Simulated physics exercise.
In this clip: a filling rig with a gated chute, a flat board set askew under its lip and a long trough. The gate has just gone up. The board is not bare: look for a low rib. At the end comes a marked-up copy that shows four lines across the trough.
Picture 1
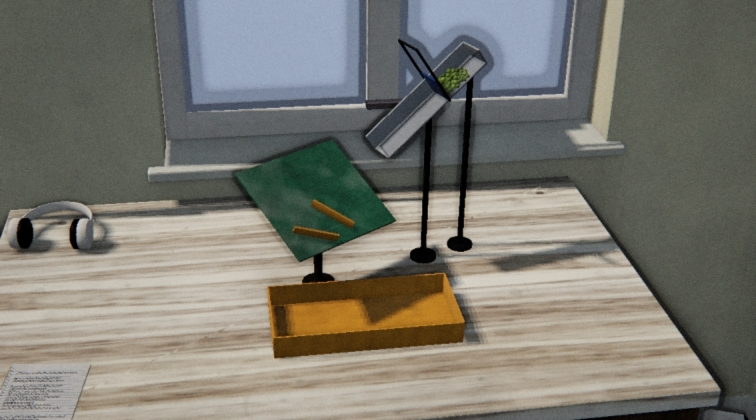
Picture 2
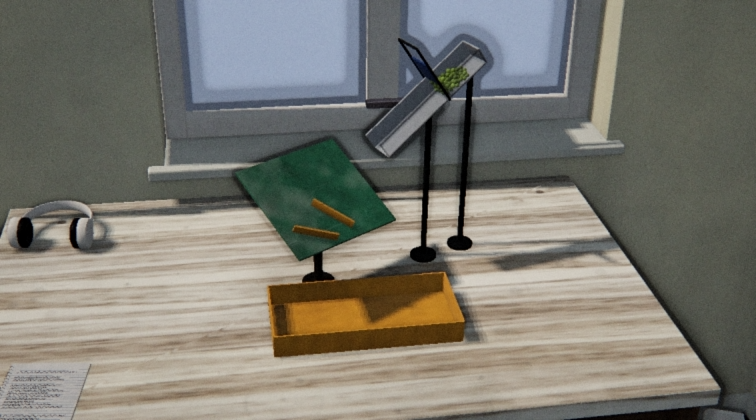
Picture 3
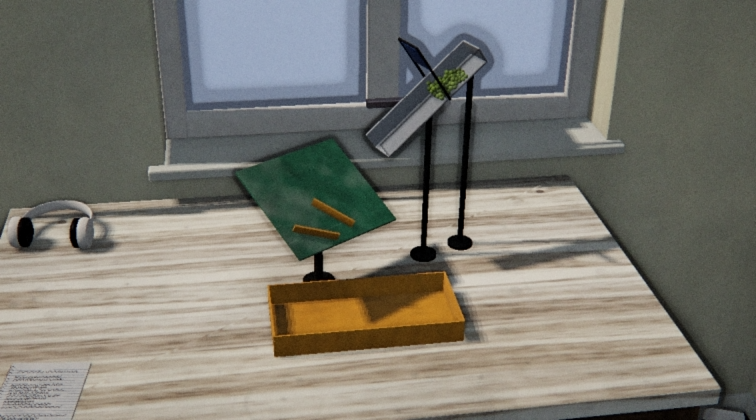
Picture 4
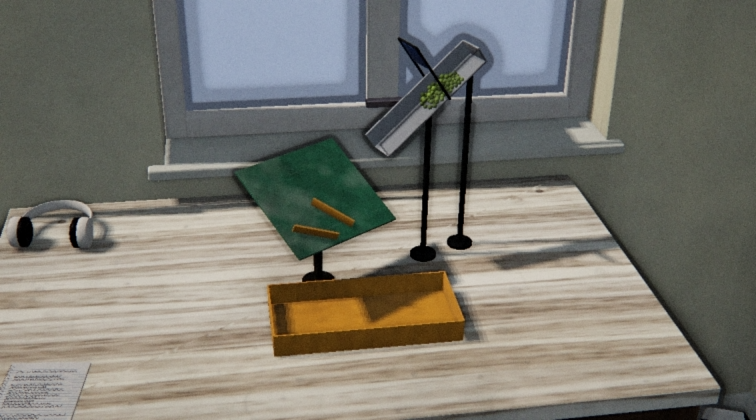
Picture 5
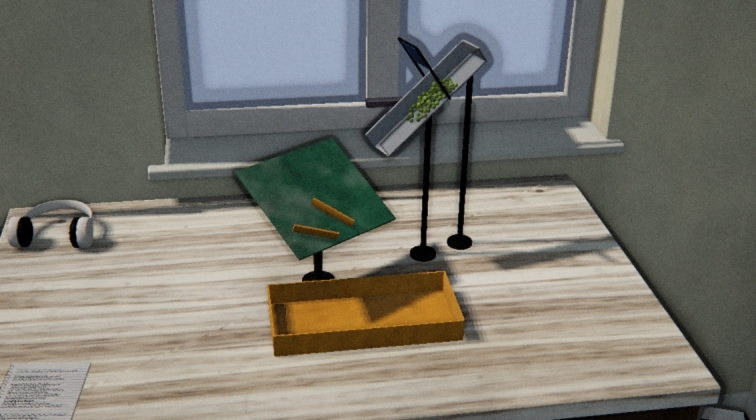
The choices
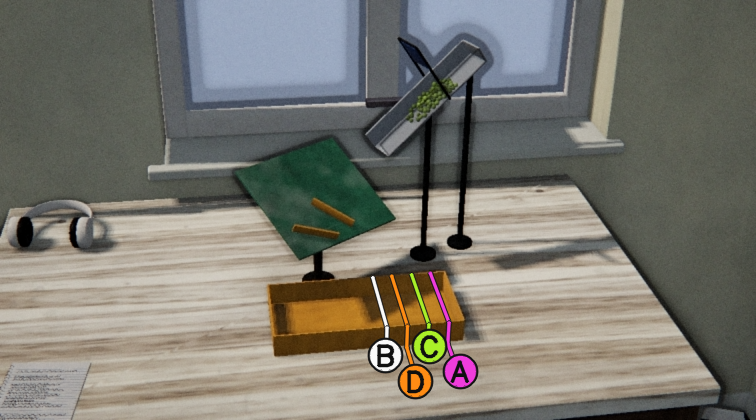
Small green peas slid partway down a raised, sloping gray chute after its dark gate lifted, while the tilted green board with two orange ribs and the empty orange trough below stayed still.
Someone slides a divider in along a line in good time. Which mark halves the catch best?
The answer is line D.
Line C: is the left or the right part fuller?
The left side.
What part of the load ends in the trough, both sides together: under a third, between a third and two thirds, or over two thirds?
About that: Over two thirds.
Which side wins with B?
The right side.
On the marked copy, line A crosses the front rim at (448, 322); line B crosses the front rim at (386, 327); line C crosses the front rim at (428, 323); line D crosses the front rim at (407, 325).
With A, of what is caught, the whole lot on the left of the divider, none at all on the right.
With B, of what is caught, a small share on the left of the divider, all but a few on the right.
With C, of what is caught, all but a few on the left of the divider, only a few on the right.
With D, of what is caught, close to two thirds on the left of the divider, close to a third on the right.
